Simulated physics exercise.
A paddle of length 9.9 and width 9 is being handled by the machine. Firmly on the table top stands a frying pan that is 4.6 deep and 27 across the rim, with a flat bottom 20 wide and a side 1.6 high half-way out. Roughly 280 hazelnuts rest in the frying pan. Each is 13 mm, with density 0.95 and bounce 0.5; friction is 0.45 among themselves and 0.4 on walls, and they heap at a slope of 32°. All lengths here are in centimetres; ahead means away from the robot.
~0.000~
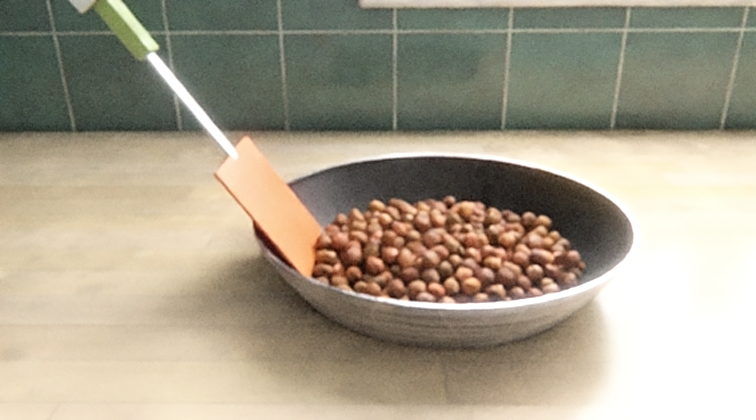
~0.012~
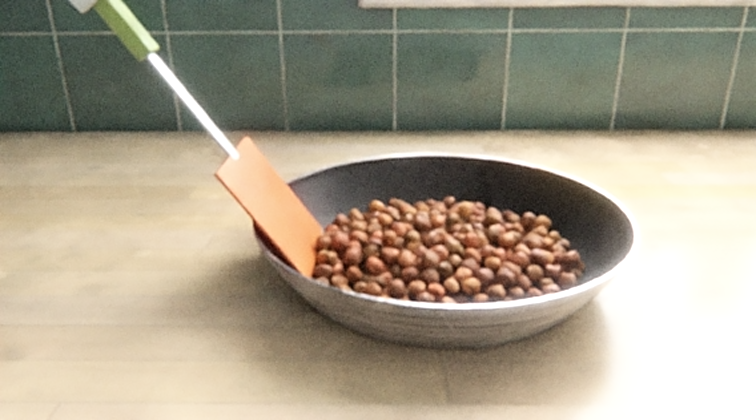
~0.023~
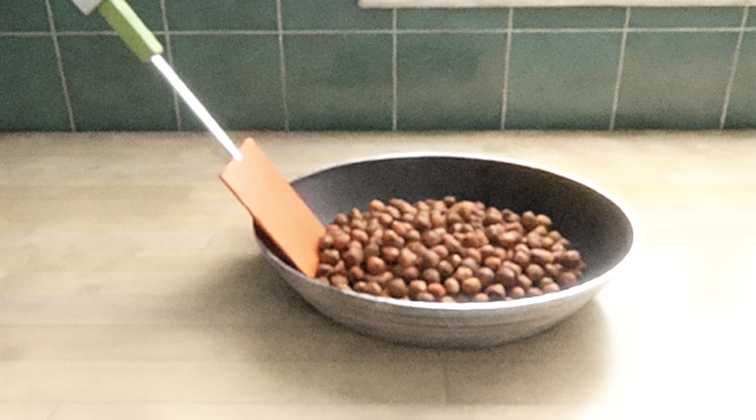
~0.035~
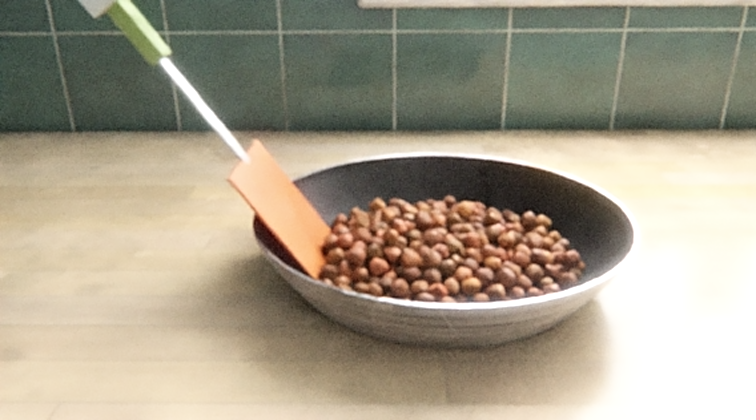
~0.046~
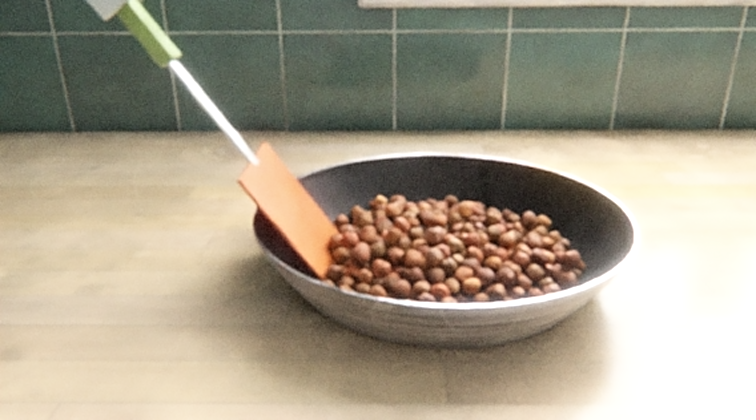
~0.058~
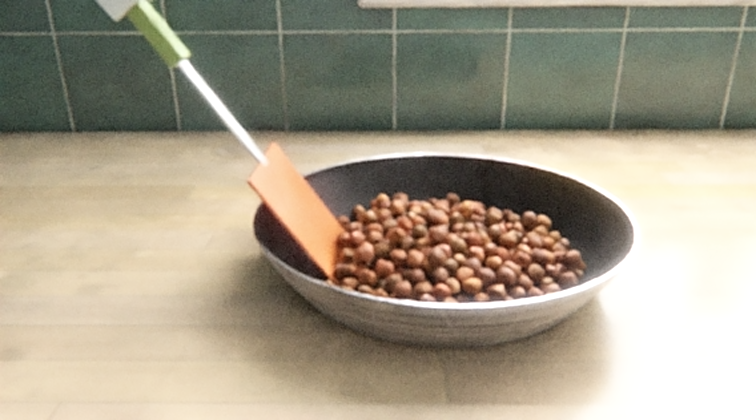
On a pale wooden counter before green tiles, an orange paddle with a green-and-white handle leans into the left side of a dark frying pan heaped with hazelnuts. The paddle barely moves at first, then slides slowly a short way right, pressing the nuts at the left edge slightly inward.
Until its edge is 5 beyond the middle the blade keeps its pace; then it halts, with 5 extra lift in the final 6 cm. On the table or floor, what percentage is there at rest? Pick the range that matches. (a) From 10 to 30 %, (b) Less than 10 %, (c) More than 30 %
Less than 10 % (b).
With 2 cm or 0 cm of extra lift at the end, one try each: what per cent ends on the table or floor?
Some 0 and 0 per cent.
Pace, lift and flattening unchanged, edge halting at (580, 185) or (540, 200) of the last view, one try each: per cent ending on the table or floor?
Roughly 15 and 0 per cent.
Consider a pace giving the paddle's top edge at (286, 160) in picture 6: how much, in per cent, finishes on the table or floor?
Expect about 15 per cent there.
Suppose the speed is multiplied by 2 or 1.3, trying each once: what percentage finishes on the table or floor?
15 and 0 %.
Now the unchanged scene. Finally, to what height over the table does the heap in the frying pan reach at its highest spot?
Height at the end: Around 4.5 cm.
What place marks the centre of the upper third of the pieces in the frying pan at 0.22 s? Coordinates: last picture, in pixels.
(487, 231).
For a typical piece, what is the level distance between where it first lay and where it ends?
The figure is about 3 cm.
After 0.14 s, sloping 55°, highest piece 4 above the table; 282 in the frying pan.
After 0.22 s, sloping 55°, highest piece 6 above the table; 282 in the frying pan.
After 0.46 s, sloping 55°, highest piece 4 above the table; 282 in the frying pan.
After 1.51 s, sloping 55°, highest piece 4 above the table; 282 in the frying pan.
In the end, 282 in the frying pan. That is 0 % on the table or floor.
